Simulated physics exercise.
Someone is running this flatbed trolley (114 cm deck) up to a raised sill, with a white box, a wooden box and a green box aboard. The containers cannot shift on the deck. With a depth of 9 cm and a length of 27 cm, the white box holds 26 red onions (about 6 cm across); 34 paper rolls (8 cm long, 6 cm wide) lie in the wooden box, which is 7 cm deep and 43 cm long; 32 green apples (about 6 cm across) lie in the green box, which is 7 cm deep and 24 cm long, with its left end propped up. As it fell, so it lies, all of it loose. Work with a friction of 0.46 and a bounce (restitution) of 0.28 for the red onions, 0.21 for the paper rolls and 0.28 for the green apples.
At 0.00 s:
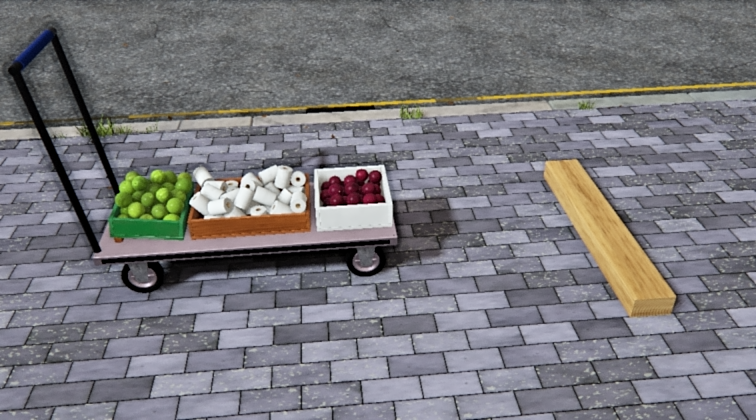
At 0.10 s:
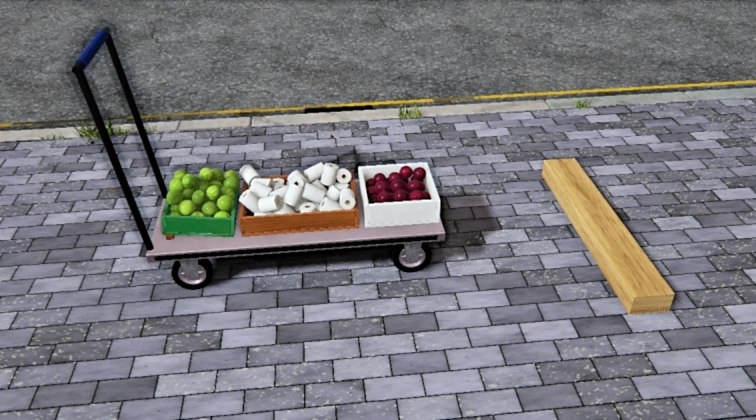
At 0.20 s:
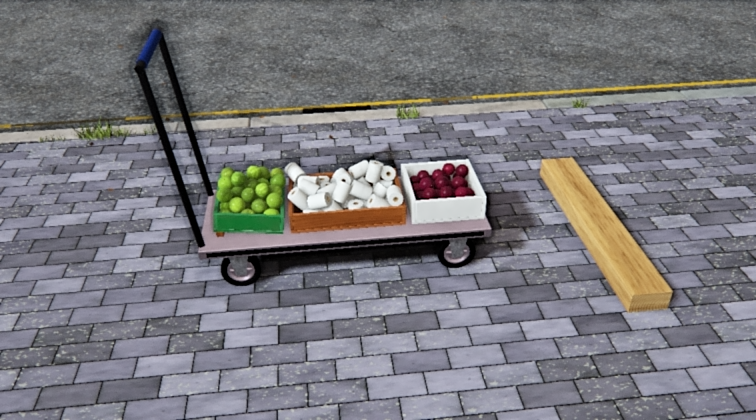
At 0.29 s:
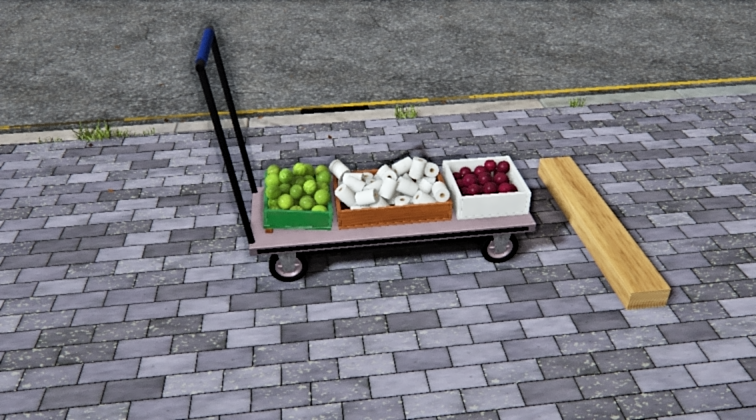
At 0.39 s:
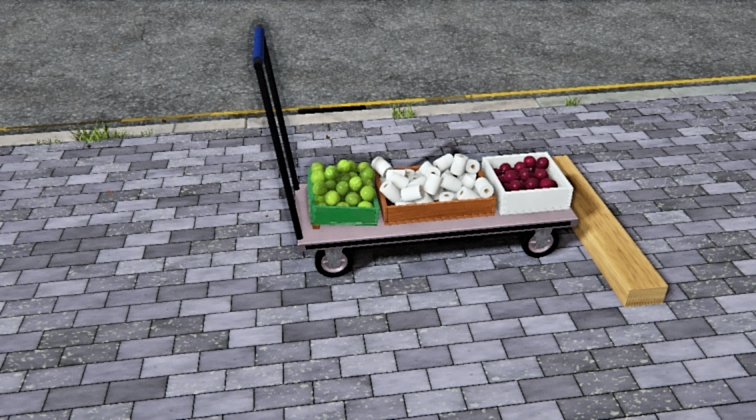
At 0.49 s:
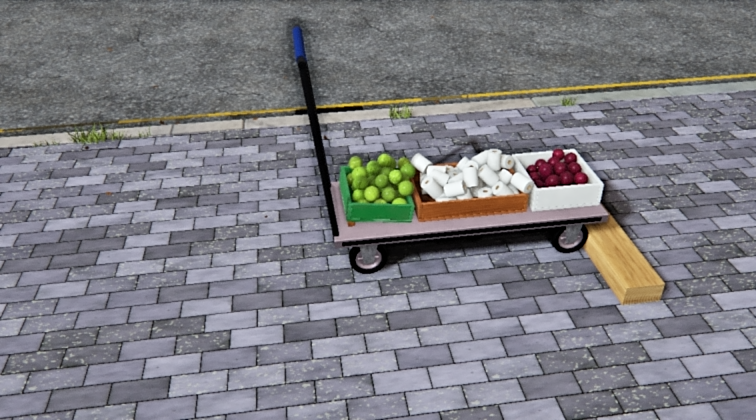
On a brick pavement beside a road, a flatbed trolley carrying boxes of green apples, white paper rolls and dark red onions rolled steadily right, up to a wooden beam lying across its path.
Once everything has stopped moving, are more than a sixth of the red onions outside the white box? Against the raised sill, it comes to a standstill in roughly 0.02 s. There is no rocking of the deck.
No.
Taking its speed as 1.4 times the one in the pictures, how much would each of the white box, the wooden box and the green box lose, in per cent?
White box 10, wooden box 40, green box 60 per cent.
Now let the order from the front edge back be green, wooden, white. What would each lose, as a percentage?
White box 0 %, wooden box 10 %, green box 40 %.
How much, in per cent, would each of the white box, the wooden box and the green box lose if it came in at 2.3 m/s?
White box 0 %, wooden box 30 %, green box 60 %.
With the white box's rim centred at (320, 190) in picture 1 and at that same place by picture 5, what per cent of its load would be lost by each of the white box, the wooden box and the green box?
White box 0 %, wooden box 30 %, green box 50 %.
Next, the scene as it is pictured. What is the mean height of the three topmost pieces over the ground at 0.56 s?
Mean height: Some 42 cm.
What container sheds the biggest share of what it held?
Result: Green box.
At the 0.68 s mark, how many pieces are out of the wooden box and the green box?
The wooden box is at about 5 and the green box at about 12.
After 0.56 s, 0 of 26 out of the white box, 2 of 34 out of the wooden box and 7 of 32 out of the green box.
After 0.68 s, 0 of 26 out of the white box, 5 of 34 out of the wooden box and 11 of 32 out of the green box.
After 0.91 s, 0 of 26 out of the white box, 7 of 34 out of the wooden box and 12 of 32 out of the green box.
Final count (at 1.41 s), 0 of 26 out of the white box, 8 of 34 out of the wooden box and 12 of 32 out of the green box. Asked share, 0 of 26, 0 per cent.
